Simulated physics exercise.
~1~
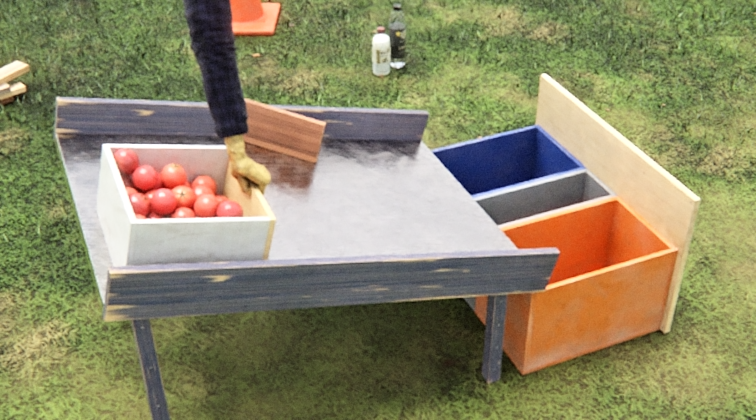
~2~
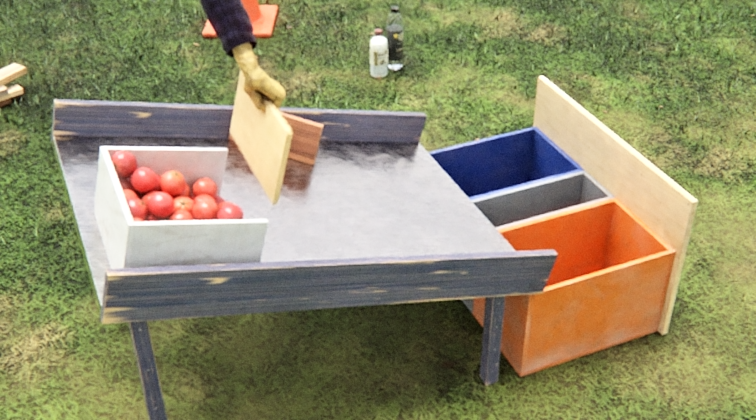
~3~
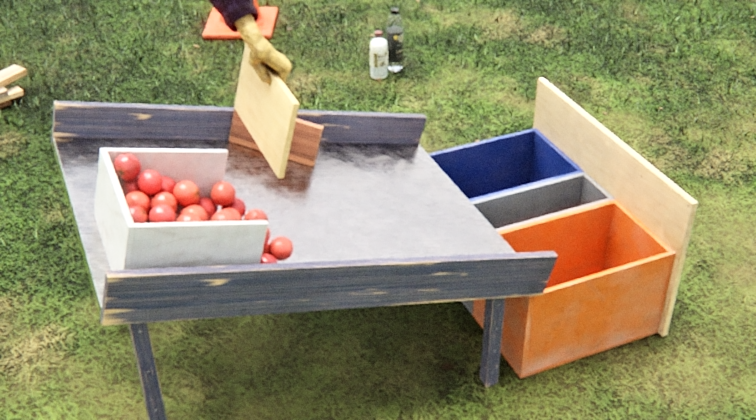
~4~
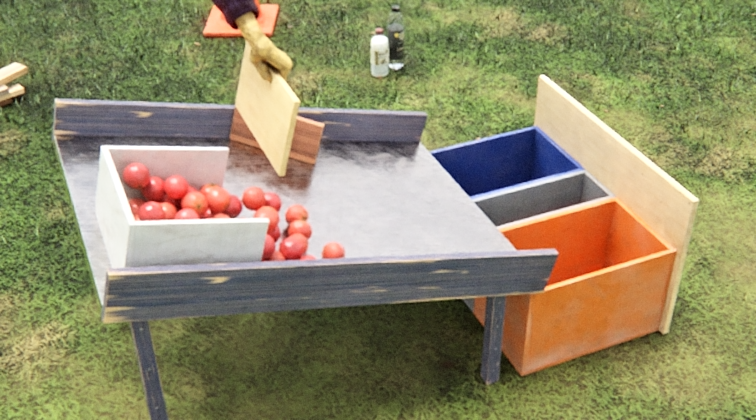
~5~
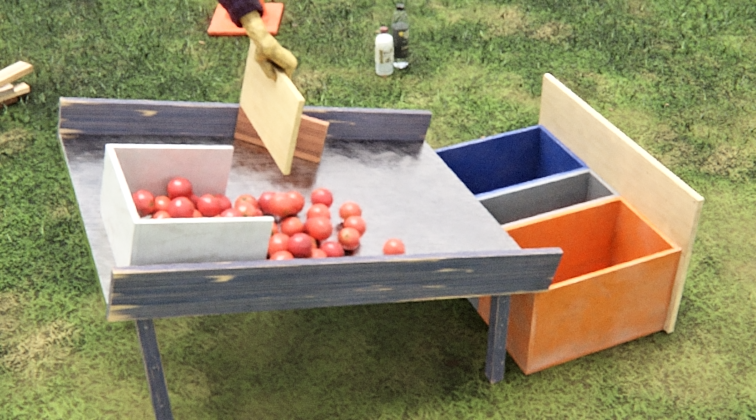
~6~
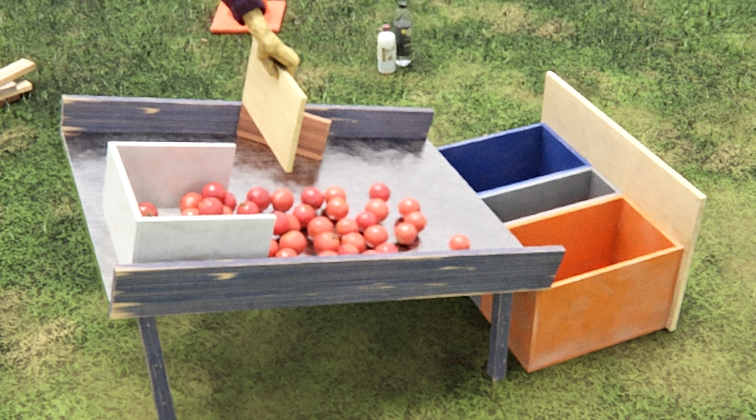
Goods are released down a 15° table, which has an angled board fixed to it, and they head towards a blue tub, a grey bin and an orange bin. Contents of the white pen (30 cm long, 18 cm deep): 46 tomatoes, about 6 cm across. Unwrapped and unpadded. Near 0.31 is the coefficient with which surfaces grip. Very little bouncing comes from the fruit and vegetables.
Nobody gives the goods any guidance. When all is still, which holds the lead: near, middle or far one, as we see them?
The winner is the proximal one.
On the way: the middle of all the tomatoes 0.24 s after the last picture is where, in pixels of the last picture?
Near pixel (367, 230).
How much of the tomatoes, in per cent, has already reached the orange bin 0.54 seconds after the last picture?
Estimated fraction: Some 25 percent.
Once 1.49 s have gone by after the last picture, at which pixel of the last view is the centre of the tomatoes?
Somewhere about (594, 288) in pixels.
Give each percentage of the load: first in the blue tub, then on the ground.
Approx. 0 % / 0 %.
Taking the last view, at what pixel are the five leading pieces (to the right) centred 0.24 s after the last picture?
Centre: About (517, 219) px.
Then, 0.24 s after the last picture, 5 still in the white pen, 1 in the orange bin, 38 on the slope and 2 in the air.
Then, 0.54 s after the last picture, 3 in the grey bin, 11 in the orange bin, 25 on the slope and 7 in the air.
Then, 0.95 s after the last picture, 8 in the grey bin, 27 in the orange bin, 2 on the slope and 9 in the air.
Final count (1.49 s after the last picture), 1 in the blue tub, 11 in the grey bin and 34 in the orange bin.
